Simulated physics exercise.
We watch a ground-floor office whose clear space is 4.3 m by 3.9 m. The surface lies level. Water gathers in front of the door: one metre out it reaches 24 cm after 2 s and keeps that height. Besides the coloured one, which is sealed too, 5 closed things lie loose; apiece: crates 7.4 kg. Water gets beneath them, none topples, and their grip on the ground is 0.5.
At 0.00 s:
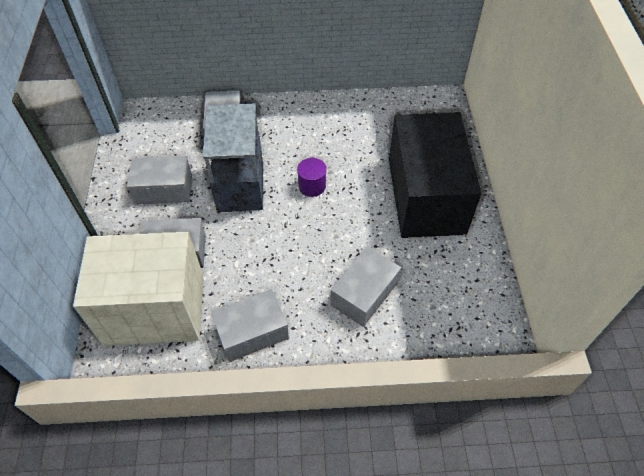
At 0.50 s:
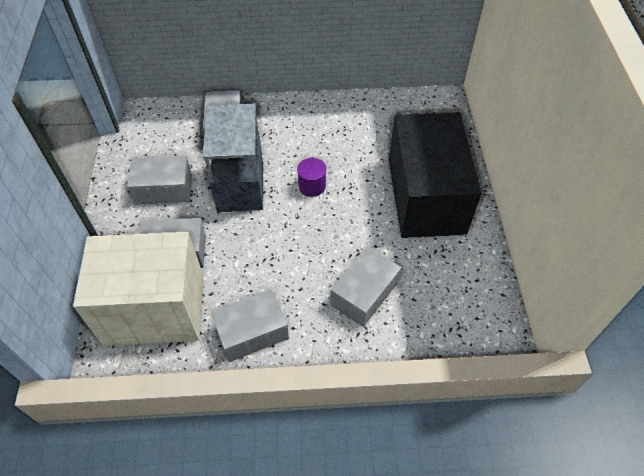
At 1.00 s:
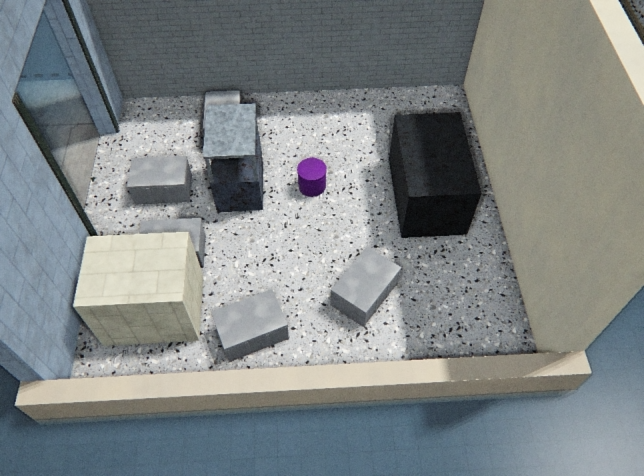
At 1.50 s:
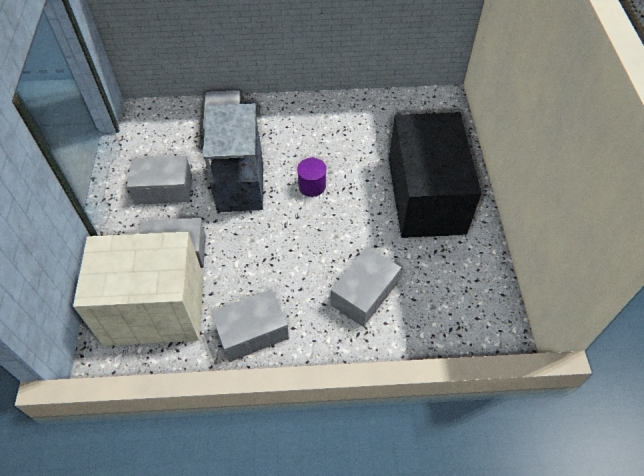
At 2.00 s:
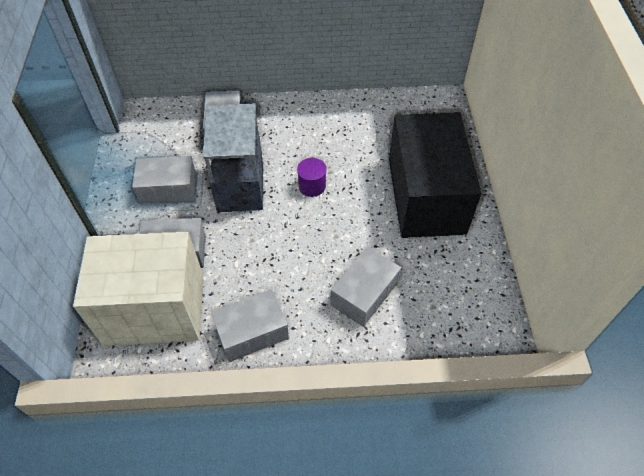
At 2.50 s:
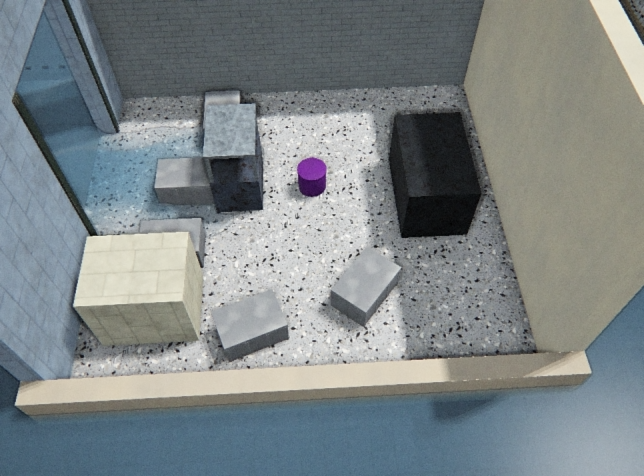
Water spreading through a doorway on the left into a speckled-floor room, pushing one grey box rightward while a purple pail stays still.
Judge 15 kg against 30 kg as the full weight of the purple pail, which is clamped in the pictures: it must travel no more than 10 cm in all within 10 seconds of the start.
For it, the lower weight is enough.
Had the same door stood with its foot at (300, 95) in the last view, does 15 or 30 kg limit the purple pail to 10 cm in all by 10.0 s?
In that case only the higher weight holds it.
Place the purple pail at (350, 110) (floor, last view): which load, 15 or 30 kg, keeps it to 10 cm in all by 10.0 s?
Only the larger holds.
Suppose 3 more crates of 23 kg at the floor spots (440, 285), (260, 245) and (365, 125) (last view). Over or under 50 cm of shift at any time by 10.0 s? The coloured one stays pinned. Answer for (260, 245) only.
It is more.
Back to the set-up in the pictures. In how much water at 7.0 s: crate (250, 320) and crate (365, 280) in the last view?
Roughly 6 and 14 cm.
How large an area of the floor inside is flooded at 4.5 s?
Some 12 m2.
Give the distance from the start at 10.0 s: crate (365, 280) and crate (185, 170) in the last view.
In that order: 50 cm, 200 cm.
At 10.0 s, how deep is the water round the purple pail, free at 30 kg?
About 9 cm.
After 3.5 s the purple pail would be 0 cm from its start with 15 kg and 0 cm from its start with 30 kg; 0 cm of water round it then.
After 4.5 s the purple pail would be 0 cm from its start with 15 kg and 0 cm from its start with 30 kg; 1 cm of water round it then.
After 7.0 s the purple pail would be 0 cm from its start with 15 kg and 0 cm from its start with 30 kg; 2 cm of water round it then.
After 10.0 s the purple pail would be 0 cm from its start with 15 kg and 0 cm from its start with 30 kg; 9 cm of water round it then.
